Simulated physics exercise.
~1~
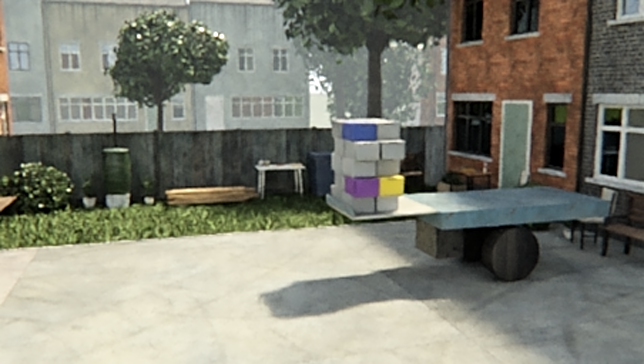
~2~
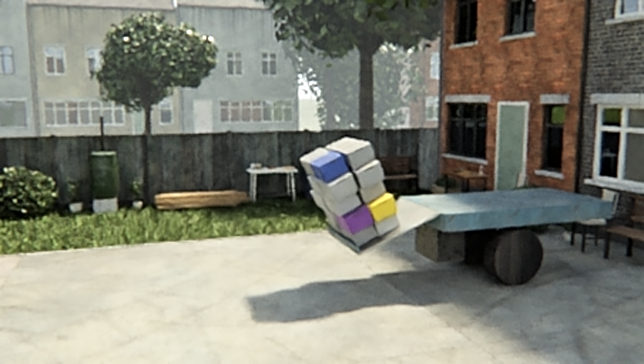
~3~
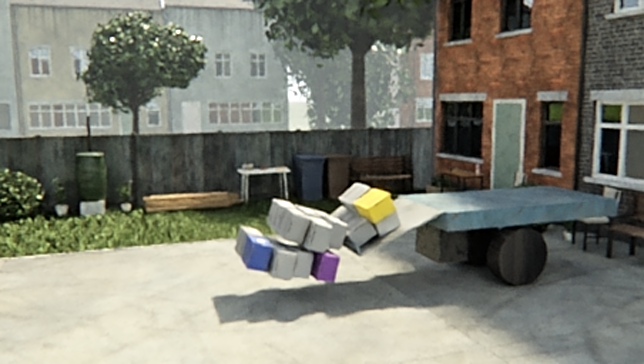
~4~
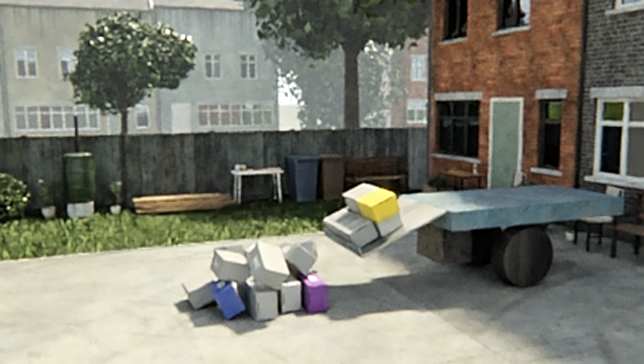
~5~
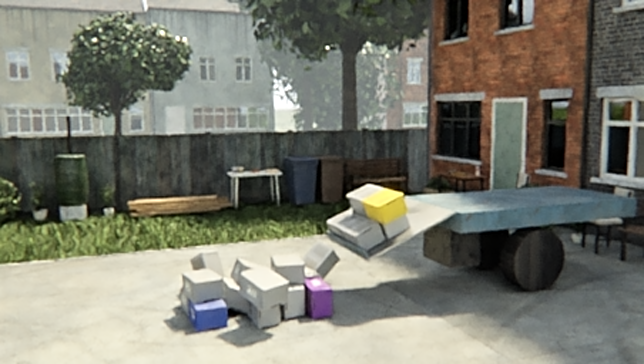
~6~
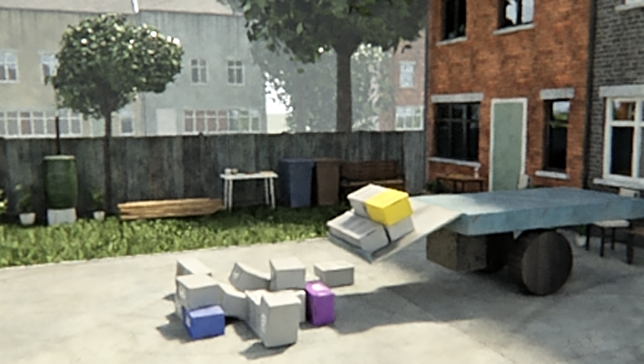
The clip shows a stack of grey, blue, purple and yellow boxes on the end flap of a flat-bed, which tilts down to the left until most of them topple onto the paving, purple and blue included, while the yellow one stays with a few others on the sloping flap.
